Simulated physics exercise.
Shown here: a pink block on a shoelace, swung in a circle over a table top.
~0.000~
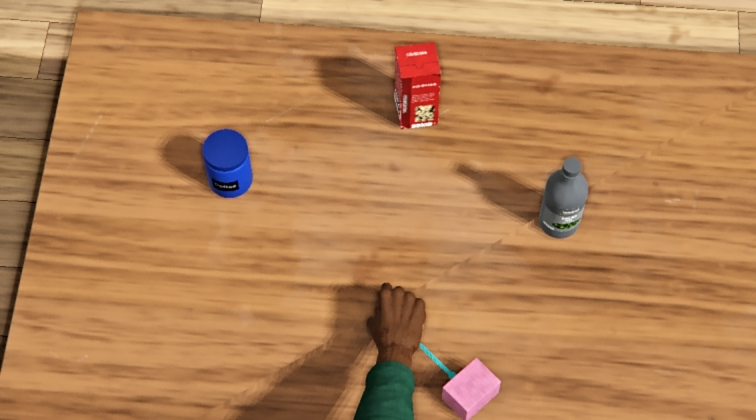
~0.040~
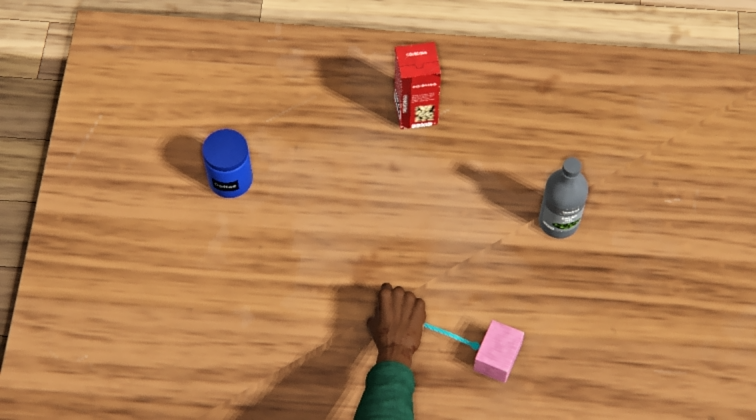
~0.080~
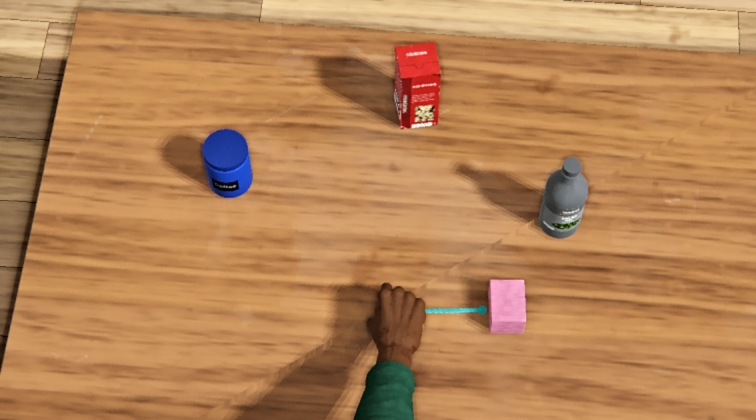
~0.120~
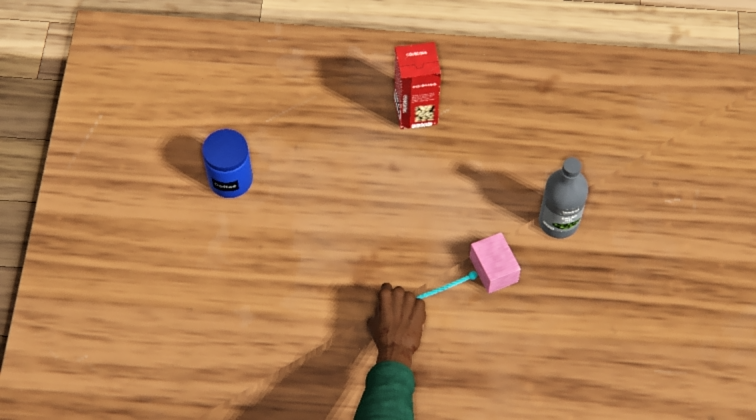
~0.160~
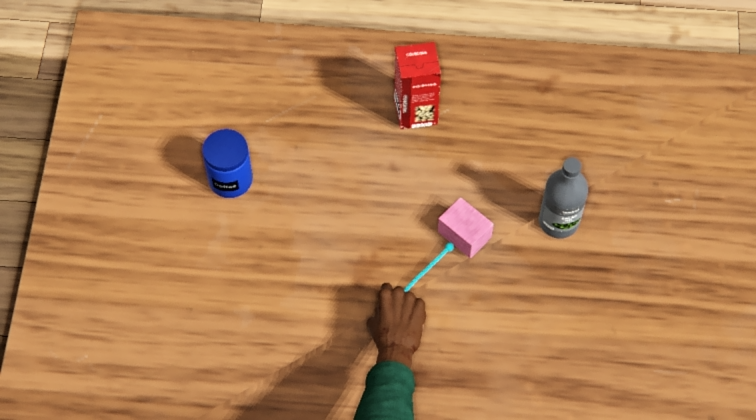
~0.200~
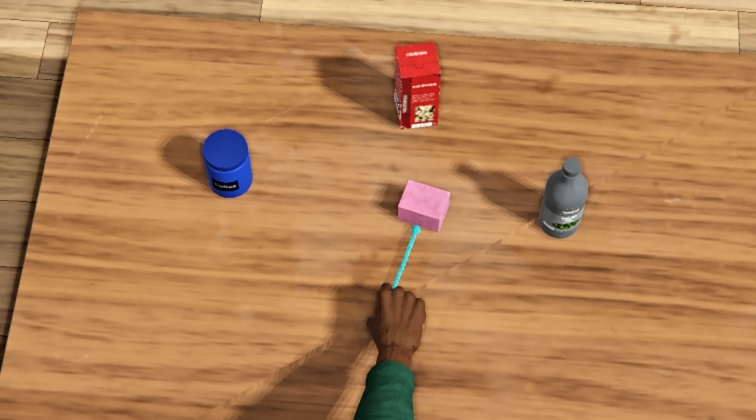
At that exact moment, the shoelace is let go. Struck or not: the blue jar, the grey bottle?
Blue jar: Struck, grey bottle: Not struck.
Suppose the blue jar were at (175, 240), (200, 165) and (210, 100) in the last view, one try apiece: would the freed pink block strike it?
Okay, first spot it goes free, second spot it gets reached, third spot it goes free.
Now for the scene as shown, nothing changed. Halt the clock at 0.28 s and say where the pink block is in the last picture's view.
I'd say close to (333, 190).
By 0.28 s, block near (333, 190).
By 0.40 s, block near (270, 182); blue jar pushed aside.
When it is over, block near (270, 182); blue jar pushed aside. The blue jar gets hit and the grey bottle escapes it.
